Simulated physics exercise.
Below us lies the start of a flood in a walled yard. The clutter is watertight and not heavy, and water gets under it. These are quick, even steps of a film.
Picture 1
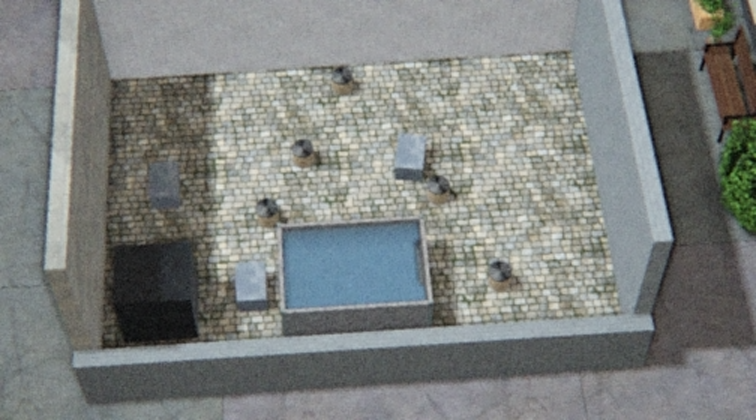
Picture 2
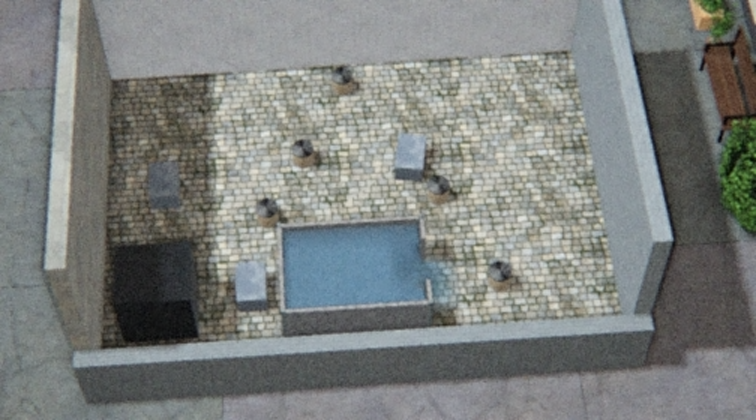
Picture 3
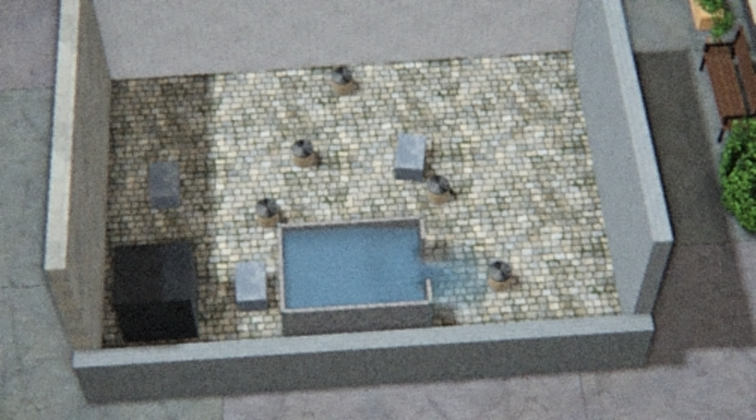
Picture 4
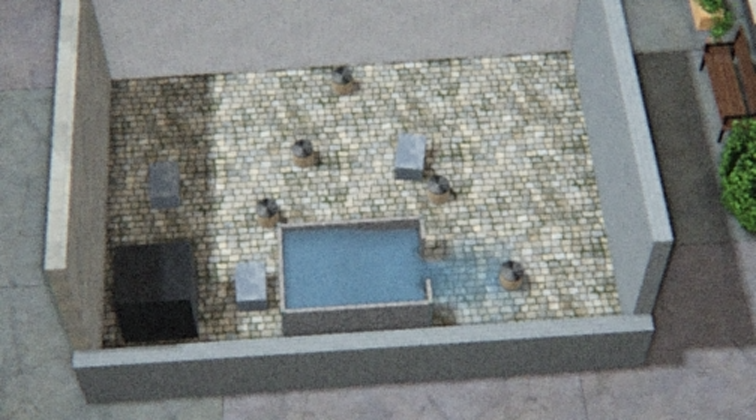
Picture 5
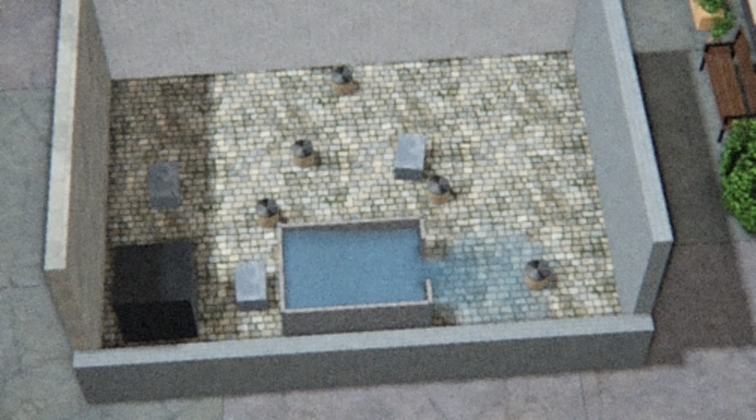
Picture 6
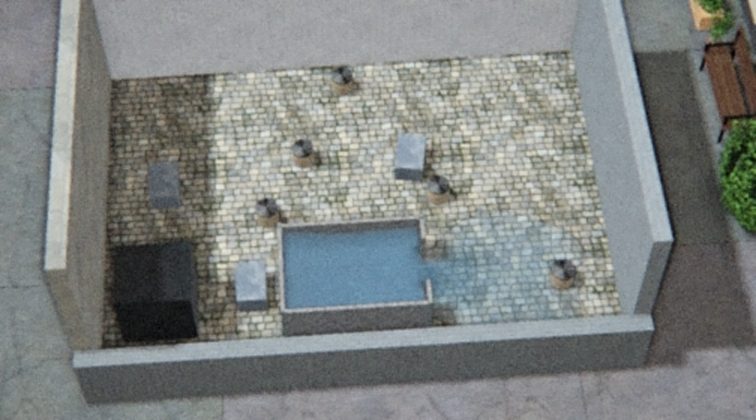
Walled cobbled yard with water spilling from the right side of a raised pool, spreading rightward and pushing one small pot-like object along.
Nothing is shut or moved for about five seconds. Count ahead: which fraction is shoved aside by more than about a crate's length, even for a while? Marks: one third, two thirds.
That comes to not even a third.
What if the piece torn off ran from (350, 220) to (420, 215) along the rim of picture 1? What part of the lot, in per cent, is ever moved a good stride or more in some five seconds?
Roughly 50 per cent.
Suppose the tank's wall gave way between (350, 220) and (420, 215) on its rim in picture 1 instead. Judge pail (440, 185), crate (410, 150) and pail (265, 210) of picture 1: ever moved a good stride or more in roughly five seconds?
One after the other: Moved that far, moved that far, less than that.
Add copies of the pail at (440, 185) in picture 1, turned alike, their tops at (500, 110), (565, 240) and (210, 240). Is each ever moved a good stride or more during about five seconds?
In turn: Shifted that much, that far or more, less than that.
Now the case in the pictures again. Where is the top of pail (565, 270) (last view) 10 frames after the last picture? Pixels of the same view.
Around (590, 248).
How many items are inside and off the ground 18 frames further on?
The number is 1.
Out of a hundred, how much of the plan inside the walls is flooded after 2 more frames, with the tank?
Close to 25 %.
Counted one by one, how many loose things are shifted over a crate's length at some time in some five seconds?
That makes 1.
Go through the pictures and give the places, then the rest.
The first frame shows a pail at (501, 271), on the bottom; a crate at (411, 151), on the bottom; 0 of 8 have shifted.
The second frame shows a pail at (501, 271), on the bottom; a crate at (411, 151) rests on the ground; 0 of 8 have shifted.
The third frame shows a pail at (501, 271) rests on the ground; a crate at (411, 151), on the bottom; 0 of 8 have shifted.
The fourth frame shows a pail at (512, 271), on the bottom, close to its start; a crate at (411, 151) rests on the ground; 1 of 8 have shifted.
The fifth frame shows a pail at (538, 270) rests on the ground, a stride from its start; a crate at (411, 151), on the bottom; 1 of 8 have shifted.
The sixth frame shows a pail at (564, 270) rests on the ground, a stride from its start; a crate at (411, 151), on the bottom; 1 of 8 have shifted.
A moment on, 1 of 8 are well off their spots; 0 afloat.
Next, 1 of 8 are well off their spots; 1 afloat.
Later, 1 of 8 are well off their spots; 1 afloat.
In the end, 1 of 8 are well off their spots, and 1 have been at some point; 1 afloat.
